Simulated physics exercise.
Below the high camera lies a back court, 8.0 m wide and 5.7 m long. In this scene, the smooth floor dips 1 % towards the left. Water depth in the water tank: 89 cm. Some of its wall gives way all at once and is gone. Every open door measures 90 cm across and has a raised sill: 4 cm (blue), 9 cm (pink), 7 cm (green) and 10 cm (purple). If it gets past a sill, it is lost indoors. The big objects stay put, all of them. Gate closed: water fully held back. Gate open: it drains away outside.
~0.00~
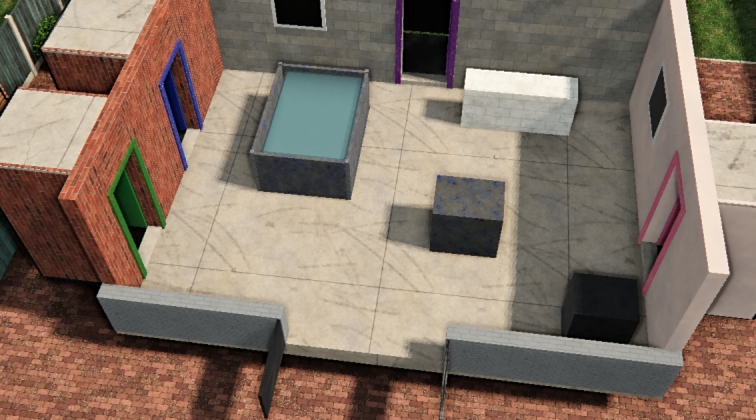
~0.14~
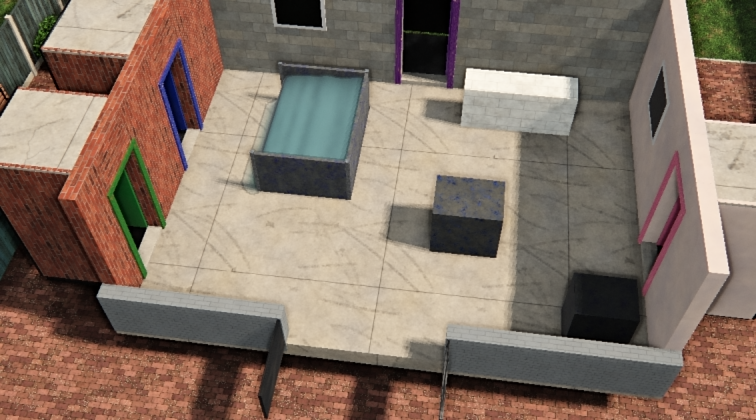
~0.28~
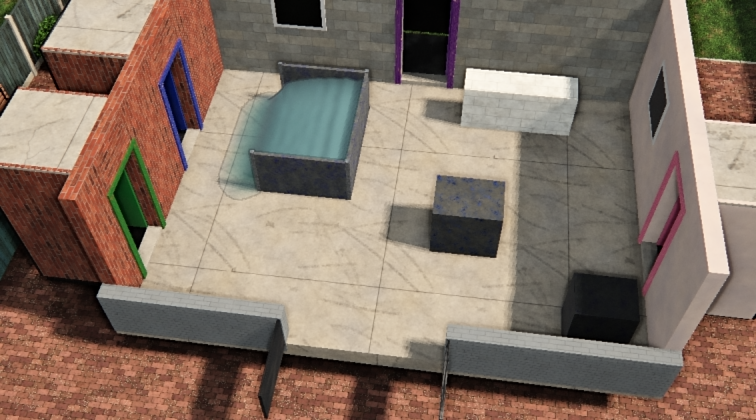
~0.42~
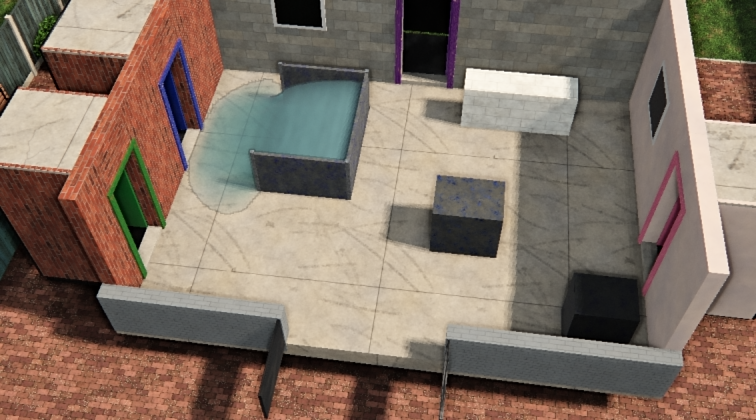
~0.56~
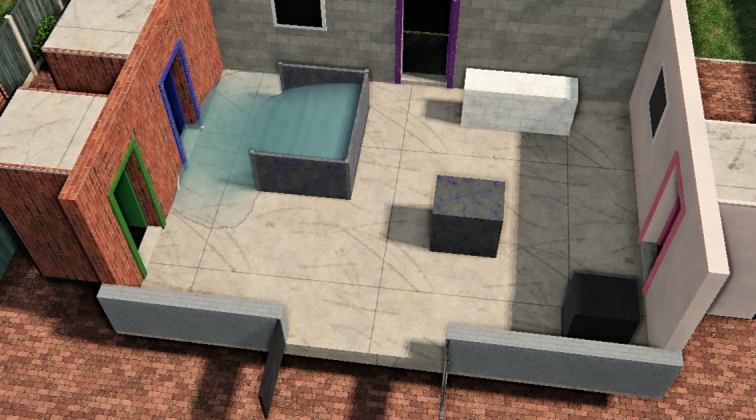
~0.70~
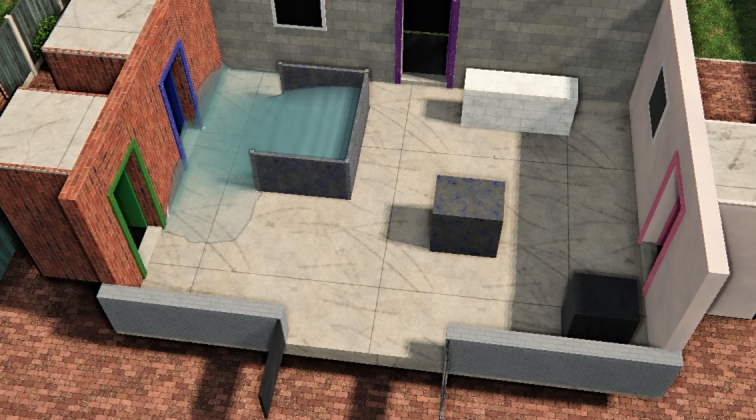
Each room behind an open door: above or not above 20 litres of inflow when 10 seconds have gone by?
Blue door: Above, pink door: Not above, green door: Above, purple door: Not above.
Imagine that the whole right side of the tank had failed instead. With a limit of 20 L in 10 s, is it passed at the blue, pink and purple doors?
So blue ends up short of it, pink past the limit, purple past the limit.
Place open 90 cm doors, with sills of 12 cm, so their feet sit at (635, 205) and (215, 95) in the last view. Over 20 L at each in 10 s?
Within it, exceeded.
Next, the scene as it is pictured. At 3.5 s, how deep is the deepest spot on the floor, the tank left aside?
Around 20 centimetres.
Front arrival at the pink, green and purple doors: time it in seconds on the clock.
Arrival: Pink 6.0 s, green 0.8 s, purple 2.4 s.
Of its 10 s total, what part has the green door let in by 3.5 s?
Some 40 per cent by then.
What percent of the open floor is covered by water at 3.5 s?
Wet share: About 45 %.
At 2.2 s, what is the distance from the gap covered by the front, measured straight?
It comes to some 4.0 metres.
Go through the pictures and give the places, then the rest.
Still water, 89 cm deep, in the water tank at (312, 114), in the first frame.
The front is at (253, 191), 1.2 m from the gap at (273, 133); 0.5 m2 of floor is under water; 89 cm left at the back of the water tank, in the second frame.
The front is at (235, 195), 1.3 m from the gap at (273, 134); 1.6 m2 of floor is under water; 81 cm left at the back of the water tank, in the third frame.
The front is at (211, 203), 1.7 m from the gap at (273, 136); 3.5 m2 of floor is under water; 77 cm left at the back of the water tank, in the fourth frame.
The front is at (174, 202), 2.1 m from the gap at (273, 136); 5.2 m2 of floor is under water; 72 cm left at the back of the water tank, in the fifth frame.
The front is at (165, 227), 2.6 m from the gap at (273, 137); 5.6 m2 of floor is under water; 64 cm left at the back of the water tank, in the sixth frame.
After 1.4 s water covers 15 % of the floor and is deepest (66 cm) near (223, 73); blue door 46 cm at the sill, 401 L in, pink door not reached, green door 12 cm at the sill, 1 L in, purple door not reached.
After 2.2 s water covers 25 % of the floor and is deepest (40 cm) near (223, 73); blue door 31 cm at the sill, 680 L in, pink door not reached, green door 10 cm at the sill, 9 L in, purple door not reached.
After 3.5 s water covers 45 % of the floor and is deepest (20 cm) near (154, 284); blue door 17 cm at the sill, 857 L in, pink door not reached, green door 8 cm at the sill, 15 L in, purple door 11 cm at the sill, 1 L in.
After 6.0 s water covers 85 % of the floor and is deepest (14 cm) near (616, 105); blue door 9 cm at the sill, 941 L in, pink door 1 cm at the sill, 0 L in, green door 10 cm at the sill, 22 L in, purple door 5 cm at the sill, 1 L in.
After 10.0 s water covers 95 % of the floor and is deepest (9 cm) near (223, 73); blue door 7 cm at the sill, 977 L in, pink door 4 cm at the sill, 0 L in, green door 7 cm at the sill, 35 L in, purple door 5 cm at the sill, 1 L in.
